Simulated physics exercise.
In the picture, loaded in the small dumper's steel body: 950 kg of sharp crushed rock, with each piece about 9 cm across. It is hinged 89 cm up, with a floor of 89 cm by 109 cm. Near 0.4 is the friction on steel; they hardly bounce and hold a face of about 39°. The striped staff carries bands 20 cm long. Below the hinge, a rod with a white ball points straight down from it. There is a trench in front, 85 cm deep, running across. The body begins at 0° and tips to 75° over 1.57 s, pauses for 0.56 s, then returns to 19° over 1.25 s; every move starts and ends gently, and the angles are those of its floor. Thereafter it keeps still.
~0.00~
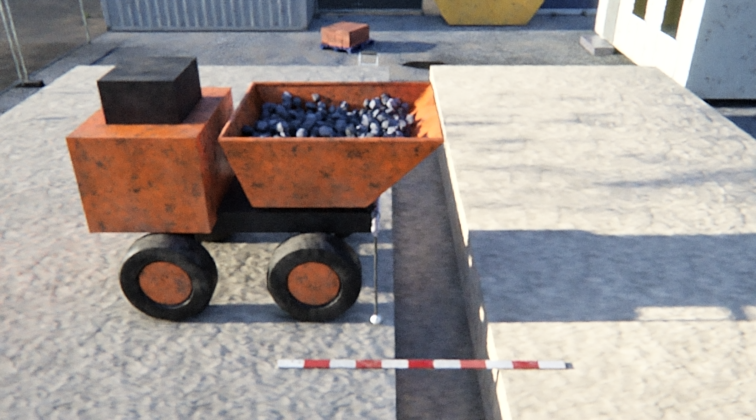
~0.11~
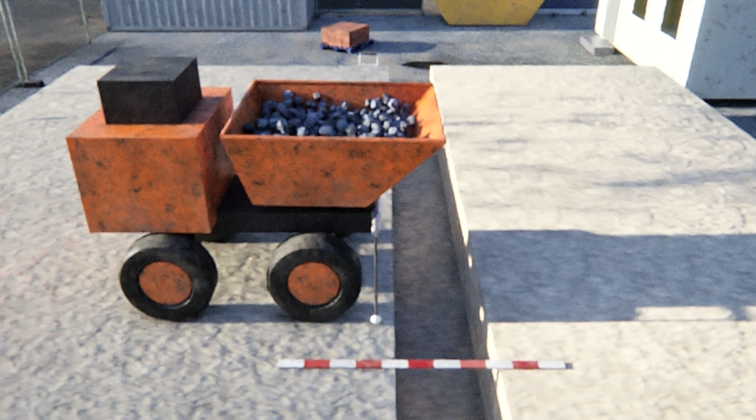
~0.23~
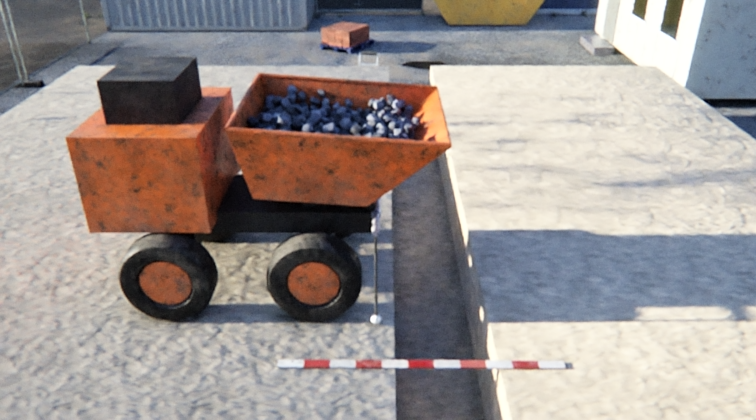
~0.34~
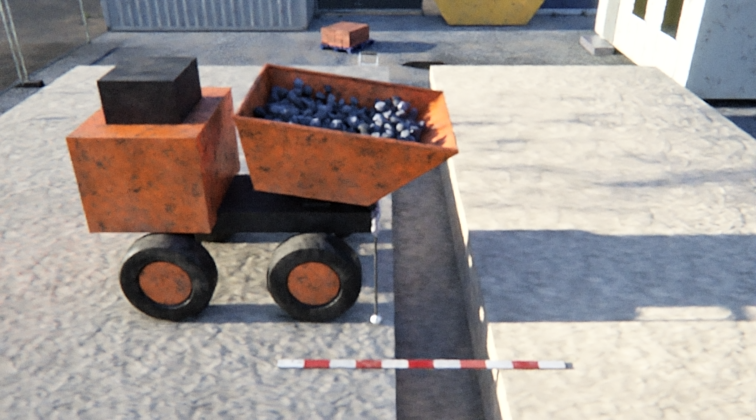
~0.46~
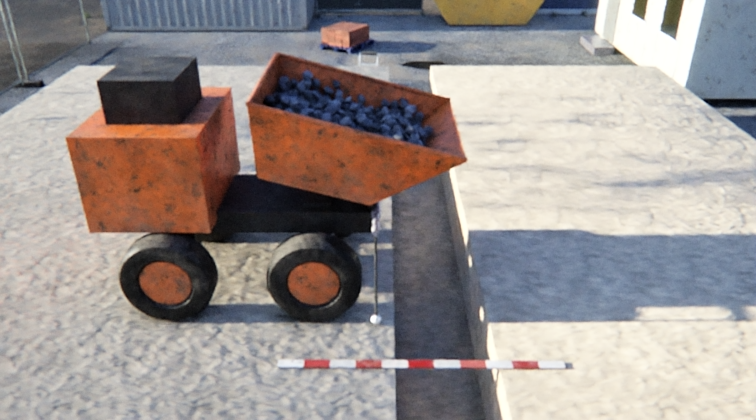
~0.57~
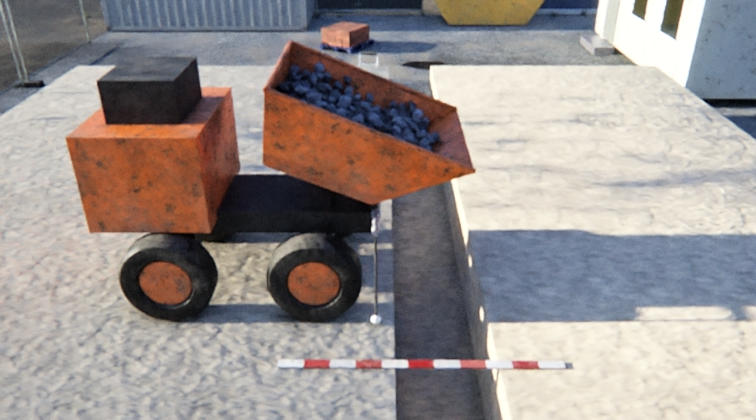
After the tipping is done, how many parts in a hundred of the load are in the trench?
About 15 out of 100.
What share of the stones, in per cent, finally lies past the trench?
Some 80 per cent of the load.
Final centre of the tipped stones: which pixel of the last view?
Middle at around (527, 268), I'd say.
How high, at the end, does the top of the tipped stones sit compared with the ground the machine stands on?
Close to 44 cm above that ground.
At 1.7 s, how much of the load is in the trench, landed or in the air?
Close to 0 per cent has got there by then.
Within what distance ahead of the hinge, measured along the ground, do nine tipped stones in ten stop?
Distance along the ground: Some 200 cm.
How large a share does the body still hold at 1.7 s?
Around 80 percent of the load.
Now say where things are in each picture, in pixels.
In the first frame, the body is at 0°, its lip at (444, 141); the top of the load is at (326, 105).
In the second frame, the body is at 1°, its lip at (446, 142); the top of the load is at (317, 106); the stones move at 0.2 m/s on average.
In the third frame, lip at (451, 146), floor tilted 4°, highest stones at (306, 100); the stones move at 0.4 m/s on average.
In the fourth frame, the body is at 9°, its lip at (458, 152); the top of the load is at (293, 96); the stones move at 0.6 m/s on average.
In the fifth frame, lip at (467, 160), floor tilted 15°, highest stones at (302, 88); the stones move at 0.7 m/s on average.
In the sixth frame, the body is at 23°, its lip at (475, 171); the top of the load is at (308, 79); the stones move at 0.8 m/s on average.
After 1.2 s the floor is at 63°; 100 % in the body; the foremost stones are at (473, 202).
After 1.7 s the floor is at 75°; 78 % in the body, 1 % in the trench, 21 % past the trench; the foremost stones are at (535, 262).
After 3.8 s the floor is at 19°; 6 % in the body, 14 % in the trench, 80 % past the trench; the foremost stones are at (689, 265).
After 6.7 s the floor is at 19°; 6 % in the body, 14 % in the trench, 80 % past the trench; the foremost stones are at (689, 265).
